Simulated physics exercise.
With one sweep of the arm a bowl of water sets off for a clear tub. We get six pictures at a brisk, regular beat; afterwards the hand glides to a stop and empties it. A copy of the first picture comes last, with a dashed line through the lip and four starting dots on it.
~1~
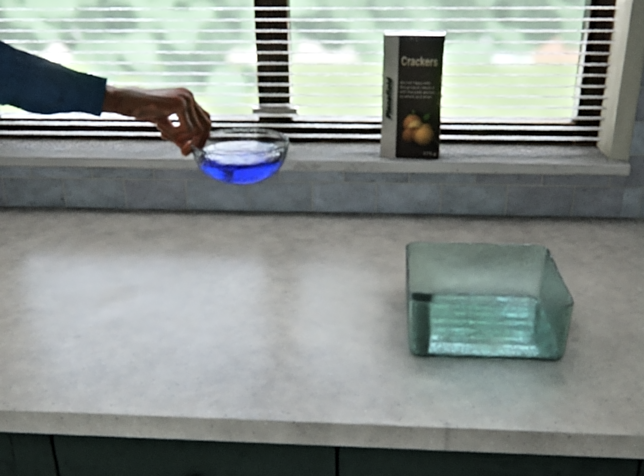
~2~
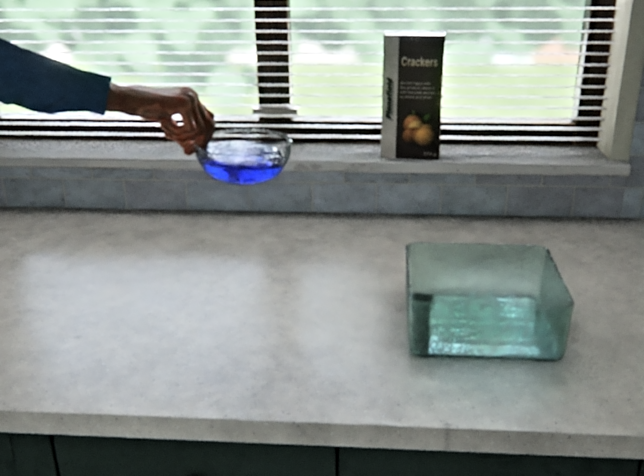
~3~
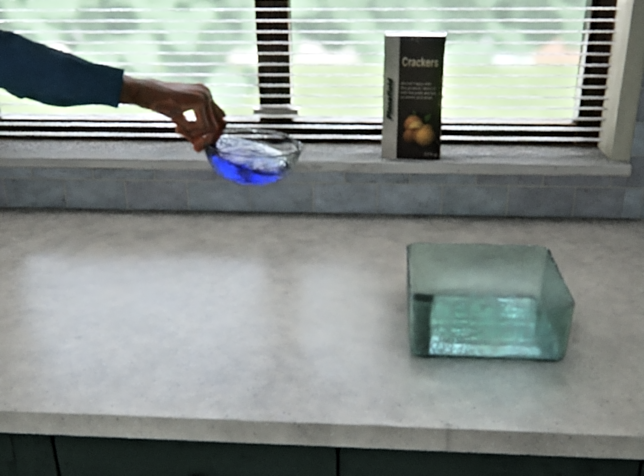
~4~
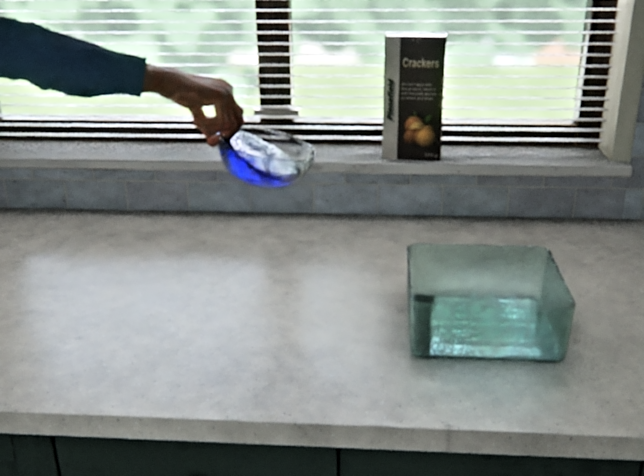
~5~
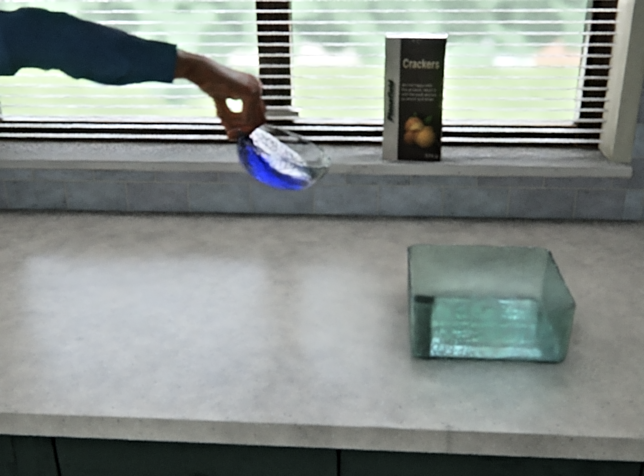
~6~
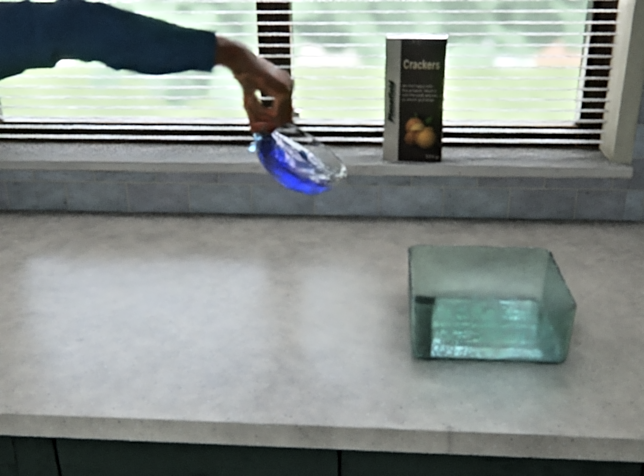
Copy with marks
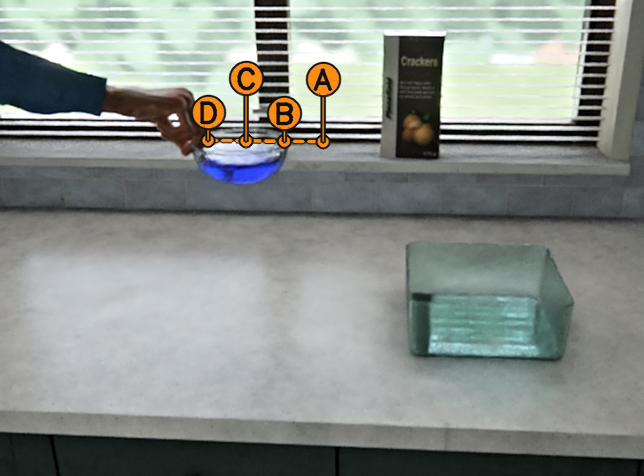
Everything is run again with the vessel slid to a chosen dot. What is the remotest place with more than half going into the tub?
Use place C.
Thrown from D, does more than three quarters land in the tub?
No.
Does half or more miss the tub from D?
Yes, that goes wrong.
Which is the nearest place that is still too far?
The answer is D.
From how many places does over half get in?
Three of them.
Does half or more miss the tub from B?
No, not at all.
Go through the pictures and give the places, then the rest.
In the first frame, upright, lip at (286, 141); tub from (408, 353) to (563, 358); nothing has left yet.
In the second frame, upright, lip at (290, 142); nothing has left yet.
In the third frame, tipped about 5°, lip at (299, 146); nothing has left yet.
In the fourth frame, tipped about 12°, lip at (314, 153); water is over the rim, down to (229, 133).
In the fifth frame, tipped about 22°, lip at (329, 162); water is over the rim, down to (235, 133).
In the sixth frame, tipped about 33°, lip at (345, 172); water is over the rim, down to (252, 148).
In orange, A at (323, 141); B at (284, 141); C at (246, 140); D at (208, 140).
With A, about 85 % lands in the tub, 9 % falls short and 6 % goes beside or beyond.
With B, about 74 % lands in the tub, 12 % falls short and 14 % goes beside or beyond.
With C, about 64 % lands in the tub, 23 % falls short and 13 % goes beside or beyond.
With D, about 27 % lands in the tub, 66 % falls short and 6 % goes beside or beyond.
